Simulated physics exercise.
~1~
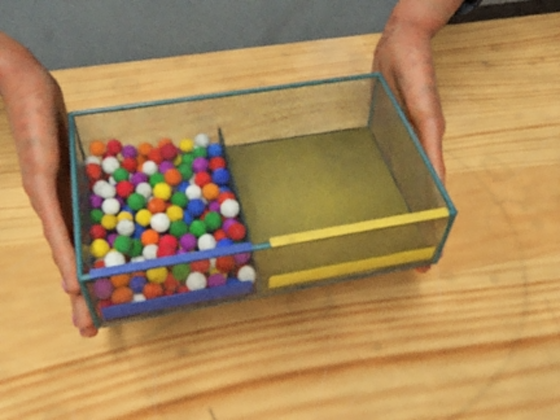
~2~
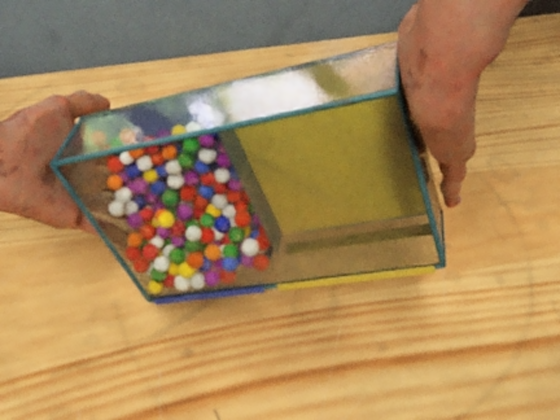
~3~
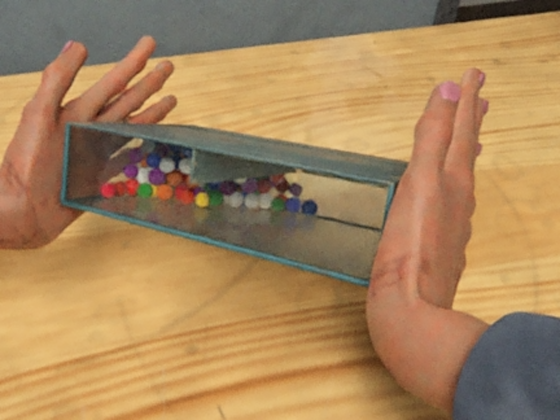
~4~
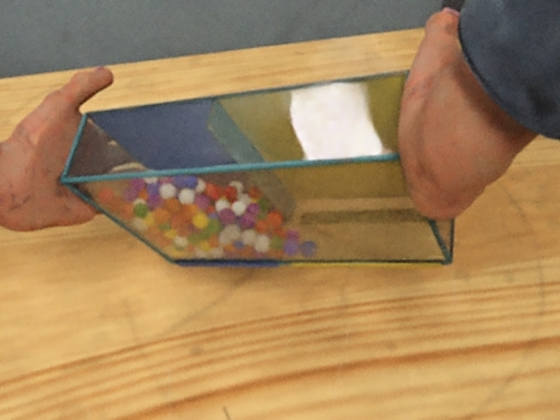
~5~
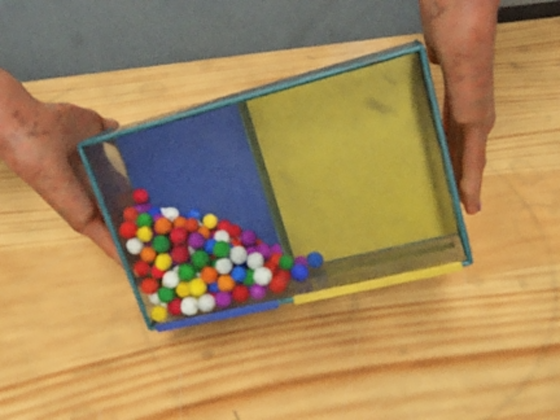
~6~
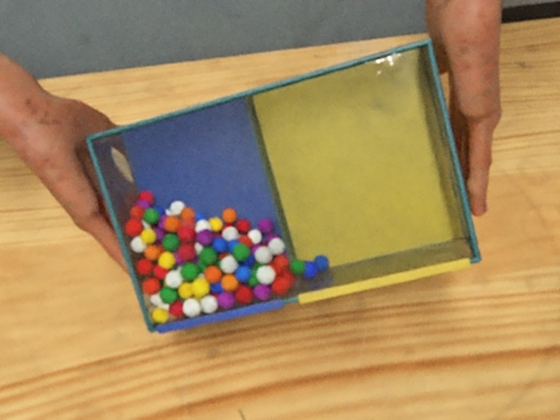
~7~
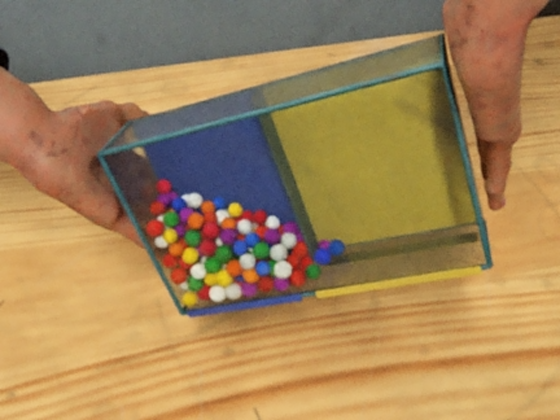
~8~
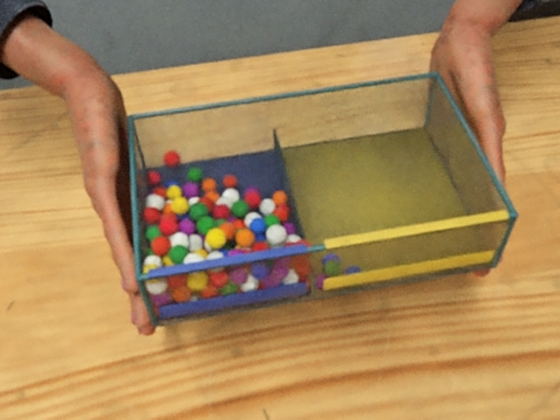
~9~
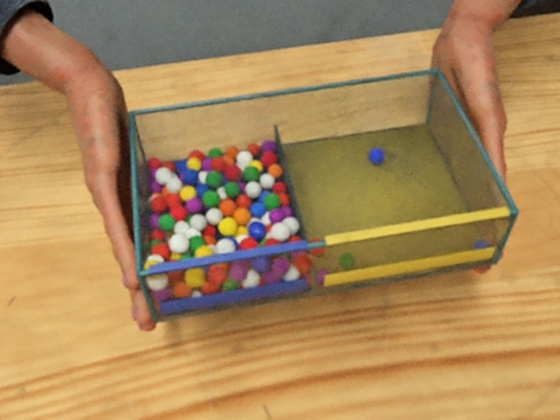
To begin with, two hands hold a clear box above a wooden table, with many small multicoloured balls filling its blue left section and the yellow right section empty. The hands tip the box far over until it is seen edge-on and the balls gather in a low heap. They then turn it partway back, and the balls slump toward the lower edge, a few reaching past the partition. After a brief pause, they tilt it away again, then bring it level. Finally, most balls rest on the blue side, while only a few lie on the yellow side.
